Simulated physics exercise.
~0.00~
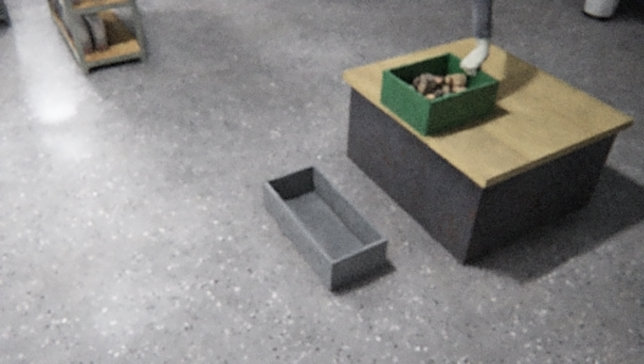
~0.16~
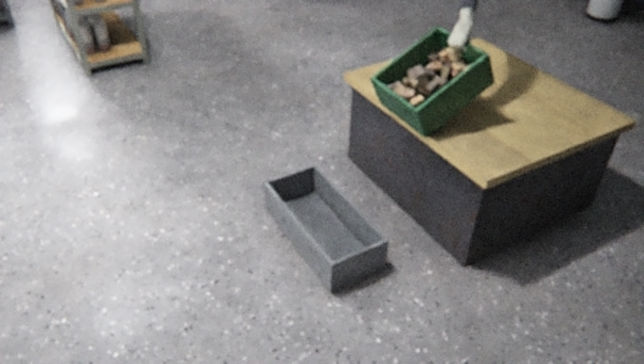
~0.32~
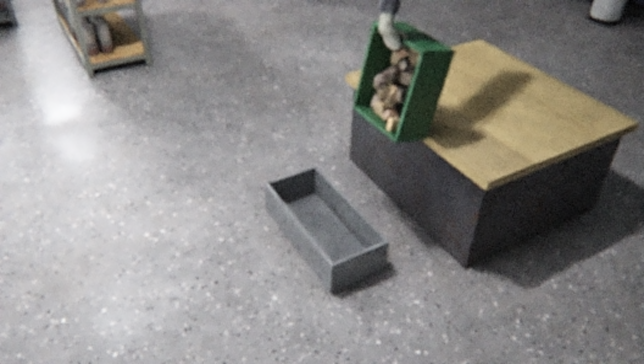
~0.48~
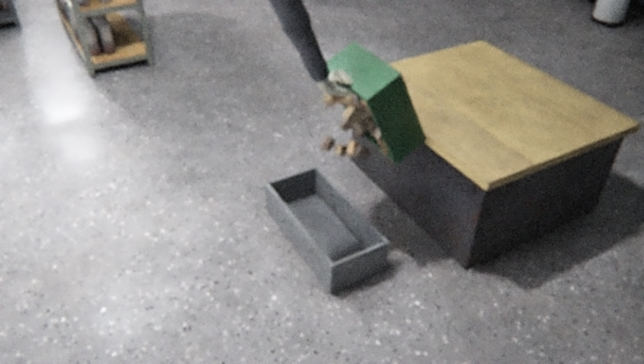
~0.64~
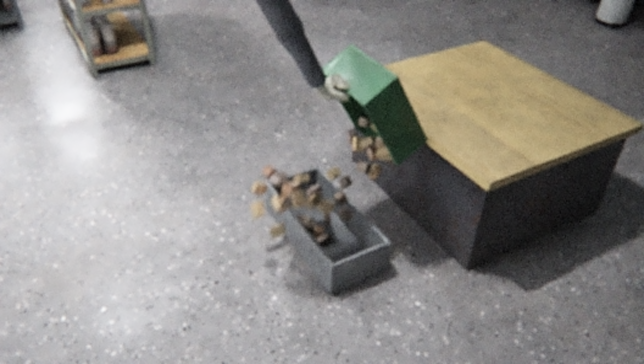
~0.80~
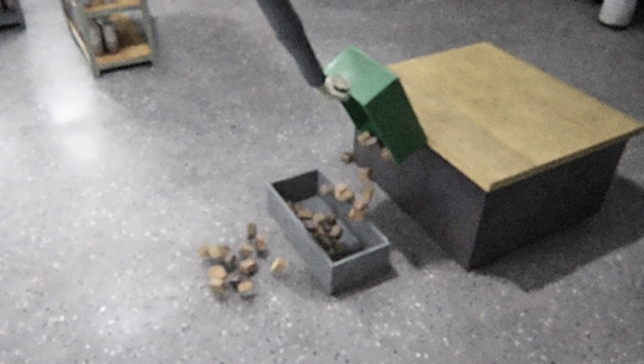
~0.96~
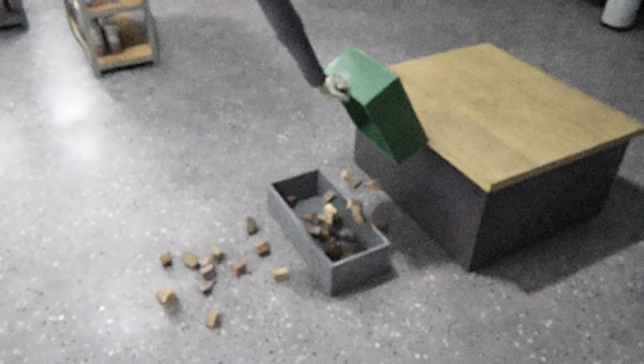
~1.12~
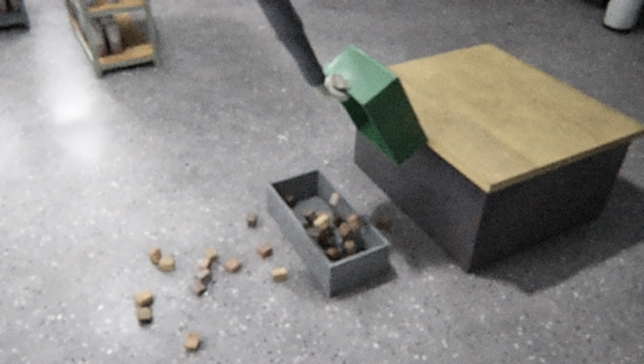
On a speckled grey floor, seen from above at an angle, a low bench with a pale wooden top and dark sides stands at the right, with an open grey tote on the floor to its left and a small shelf at the upper left. A dark arm grips a green box of small wooden pieces on the bench, lifts it and swings it left, tipping it over the edge. The pieces tumble out, some into the tote and others past it. The box hangs steeply tilted and empty, with most pieces in the tote and others scattered mainly to its left.
